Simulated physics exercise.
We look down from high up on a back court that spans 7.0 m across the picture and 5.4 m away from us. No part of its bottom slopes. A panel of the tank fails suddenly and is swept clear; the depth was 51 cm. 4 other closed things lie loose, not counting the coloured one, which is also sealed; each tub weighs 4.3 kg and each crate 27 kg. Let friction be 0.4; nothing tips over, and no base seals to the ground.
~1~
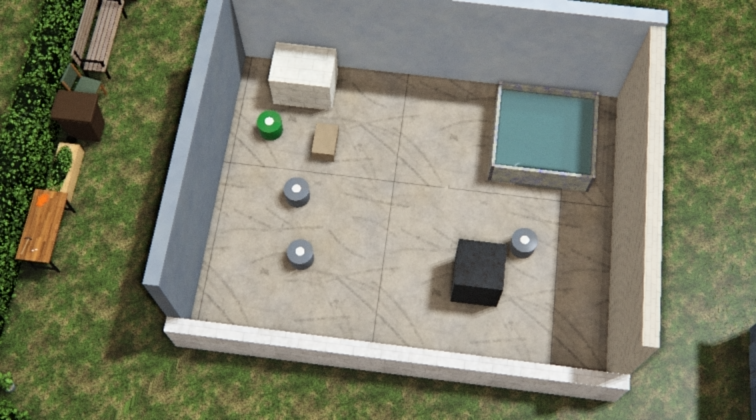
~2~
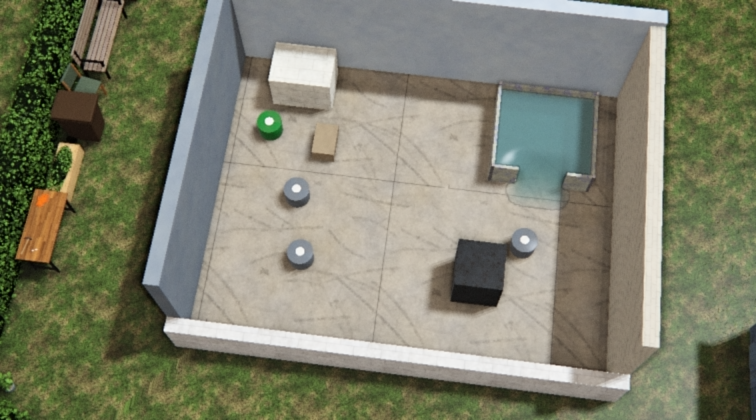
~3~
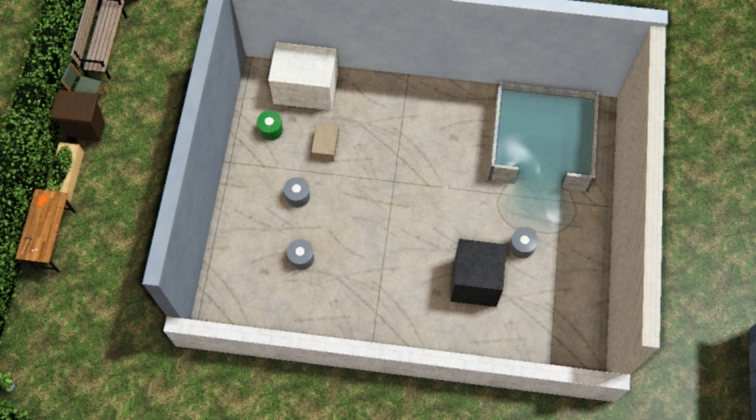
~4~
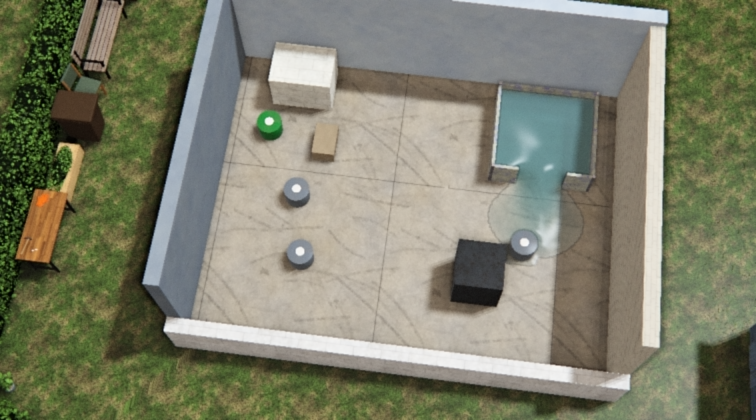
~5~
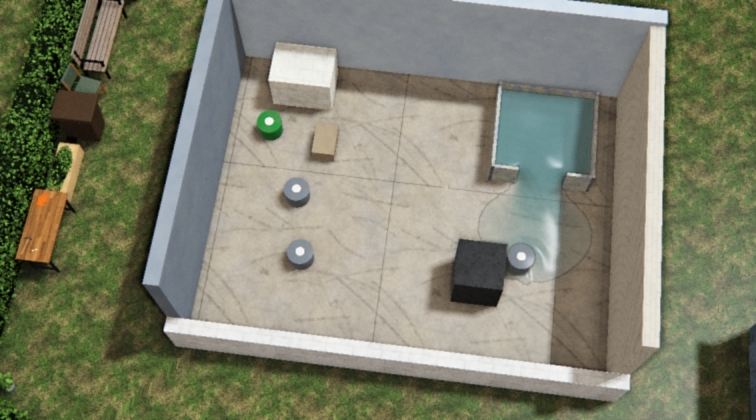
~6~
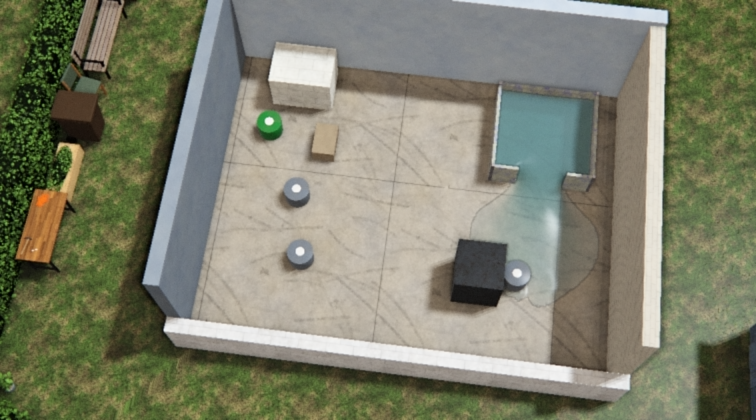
Water bursting through the front of a glass-sided tank, spreading across a walled court and pushing a grey tub past a black block.
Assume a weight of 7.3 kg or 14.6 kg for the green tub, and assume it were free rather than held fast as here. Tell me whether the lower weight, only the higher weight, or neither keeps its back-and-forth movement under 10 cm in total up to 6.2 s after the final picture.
The lower weight.
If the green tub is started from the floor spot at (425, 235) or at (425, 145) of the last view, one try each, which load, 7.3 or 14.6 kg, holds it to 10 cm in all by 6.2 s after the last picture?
At the first place nothing works, and at the second the small mass does it.
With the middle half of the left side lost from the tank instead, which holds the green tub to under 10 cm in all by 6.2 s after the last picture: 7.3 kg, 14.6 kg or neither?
In that case no choice suffices.
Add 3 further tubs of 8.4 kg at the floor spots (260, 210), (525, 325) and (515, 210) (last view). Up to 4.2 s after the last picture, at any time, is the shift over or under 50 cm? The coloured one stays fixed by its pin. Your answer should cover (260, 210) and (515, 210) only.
One after the other: Does not reach it, then goes beyond it.
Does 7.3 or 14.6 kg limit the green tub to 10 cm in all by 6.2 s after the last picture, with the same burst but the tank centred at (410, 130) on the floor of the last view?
Then only the heavier mass works.
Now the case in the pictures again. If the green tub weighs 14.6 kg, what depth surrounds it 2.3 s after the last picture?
Something like 0 centimetres.
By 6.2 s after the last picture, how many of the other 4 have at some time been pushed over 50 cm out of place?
It works out to 2.
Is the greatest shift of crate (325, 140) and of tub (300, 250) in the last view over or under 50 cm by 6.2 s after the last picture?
One after the other: Does not reach it, then goes beyond it.
Then, 0.6 s after the last picture the green tub would be 0 cm from its start with 7.3 kg and 0 cm from its start with 14.6 kg; 0 cm of water round it then.
Then, 2.3 s after the last picture the green tub would be 0 cm from its start with 7.3 kg and 0 cm from its start with 14.6 kg; 0 cm of water round it then.
Then, 4.2 s after the last picture the green tub would be 0 cm from its start with 7.3 kg and 0 cm from its start with 14.6 kg; 1 cm of water round it then.
Then, 6.2 s after the last picture the green tub would be 0 cm from its start with 7.3 kg and 0 cm from its start with 14.6 kg; 1 cm of water round it then.
